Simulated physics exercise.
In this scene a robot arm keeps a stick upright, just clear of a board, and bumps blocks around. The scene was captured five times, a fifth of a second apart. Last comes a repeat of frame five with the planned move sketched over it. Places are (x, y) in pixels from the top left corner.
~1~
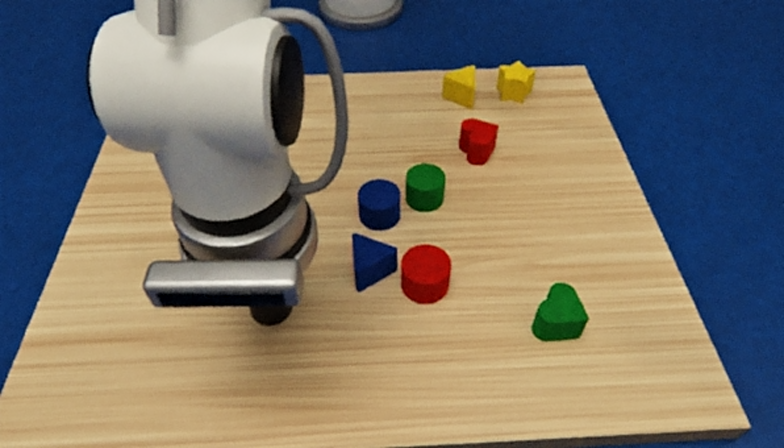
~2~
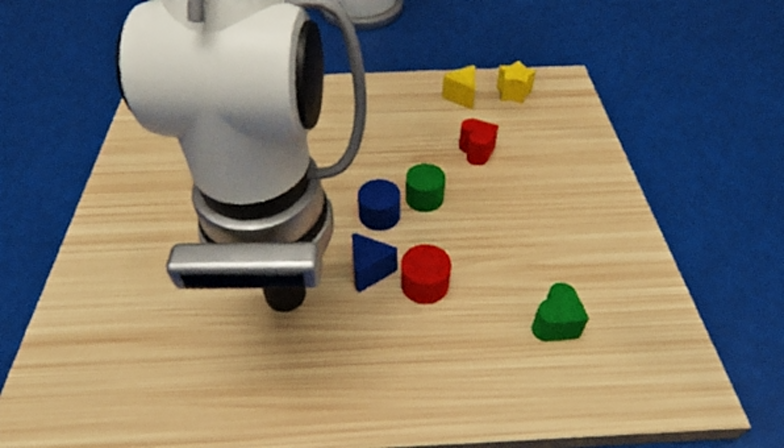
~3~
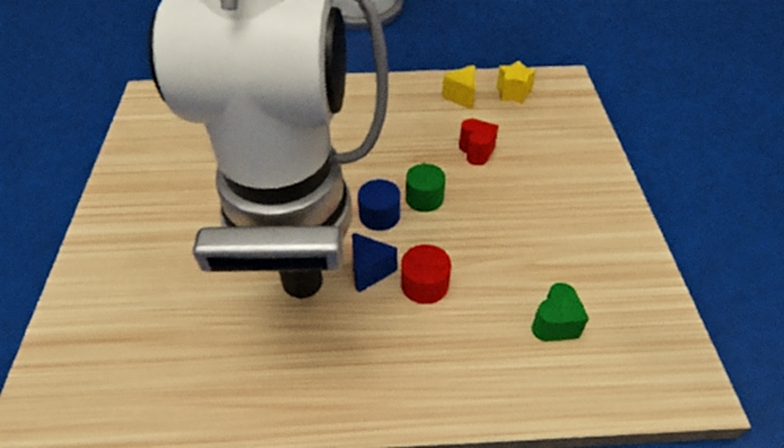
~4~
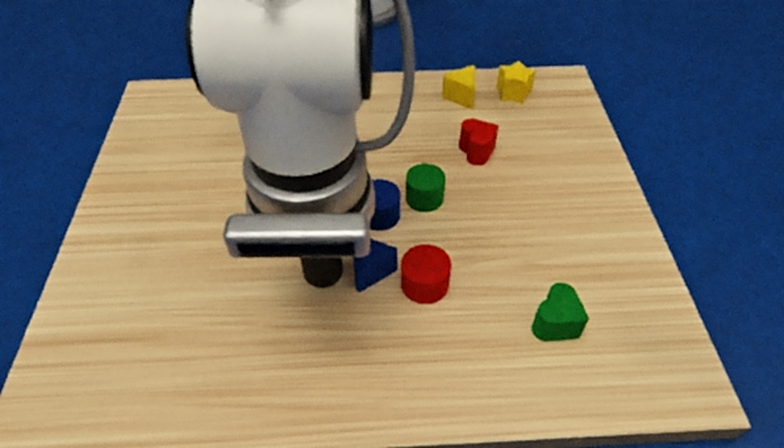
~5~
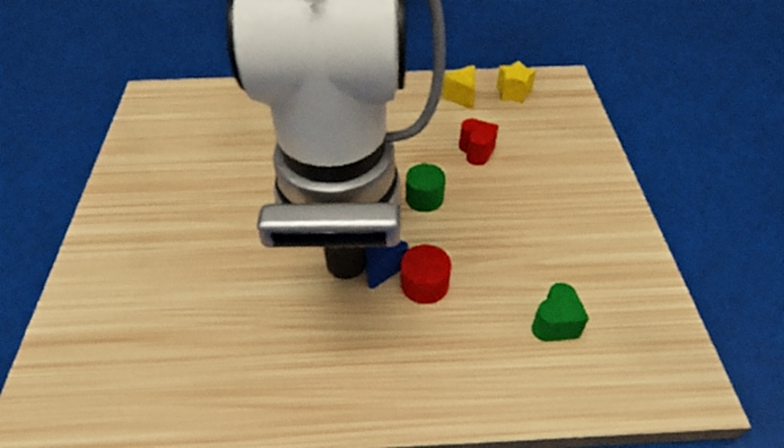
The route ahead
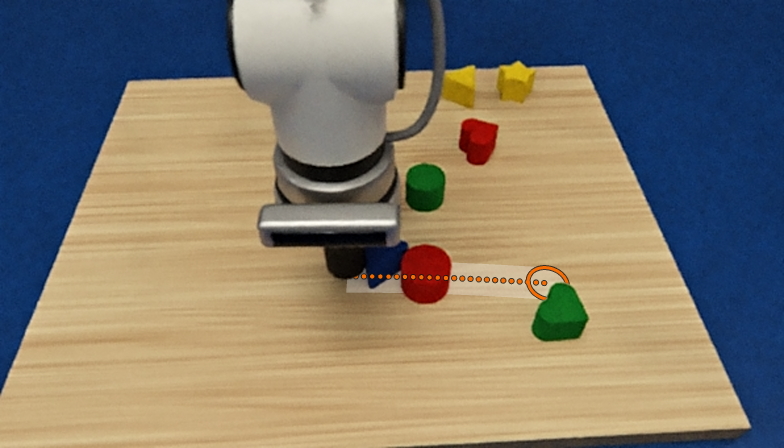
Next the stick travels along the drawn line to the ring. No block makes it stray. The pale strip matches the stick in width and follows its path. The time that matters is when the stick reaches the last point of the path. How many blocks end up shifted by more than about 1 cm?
A group of three or more is moved.
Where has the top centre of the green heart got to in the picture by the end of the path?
The middle of the upper face of the green heart will lie at about (597, 327) in the picture.
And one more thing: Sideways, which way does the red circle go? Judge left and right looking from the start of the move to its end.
That's a shift to the right.
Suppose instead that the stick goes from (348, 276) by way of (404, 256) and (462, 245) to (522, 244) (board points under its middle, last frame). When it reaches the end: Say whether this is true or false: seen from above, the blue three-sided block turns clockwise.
The claim does not hold.
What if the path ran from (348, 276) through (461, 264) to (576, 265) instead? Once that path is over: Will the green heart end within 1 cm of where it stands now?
Yes - that is the case.
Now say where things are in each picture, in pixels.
Tip of the stick at (272, 308), middles of tops, blue circle at (379, 194), blue three-sided block at (369, 251), red circle at (426, 263), green heart at (563, 304), in the first frame.
Stick at (286, 295), nothing pushed, in the second frame.
Stick at (303, 282), nothing pushed, in the third frame.
Stick at (323, 272), nothing pushed, in the fourth frame.
Stick at (346, 264), blue circle hidden, blue three-sided block at (380, 247), red circle at (426, 263), green heart at (563, 304), in the fifth frame.
The line goes from (348, 276) to (548, 283).
On the path given first. One third of the way, stick at (417, 265); blue three-sided block at (430, 228), turned 35° anticlockwise; red circle at (462, 264).
Two thirds of the way, stick at (484, 267); blue three-sided block at (440, 228), turned 70° anticlockwise; red circle at (529, 275).
At the end, stick at (552, 271); blue circle unmoved; blue three-sided block at (440, 228), turned 70° anticlockwise; red circle at (595, 290); green heart at (597, 327), turned 65° clockwise.
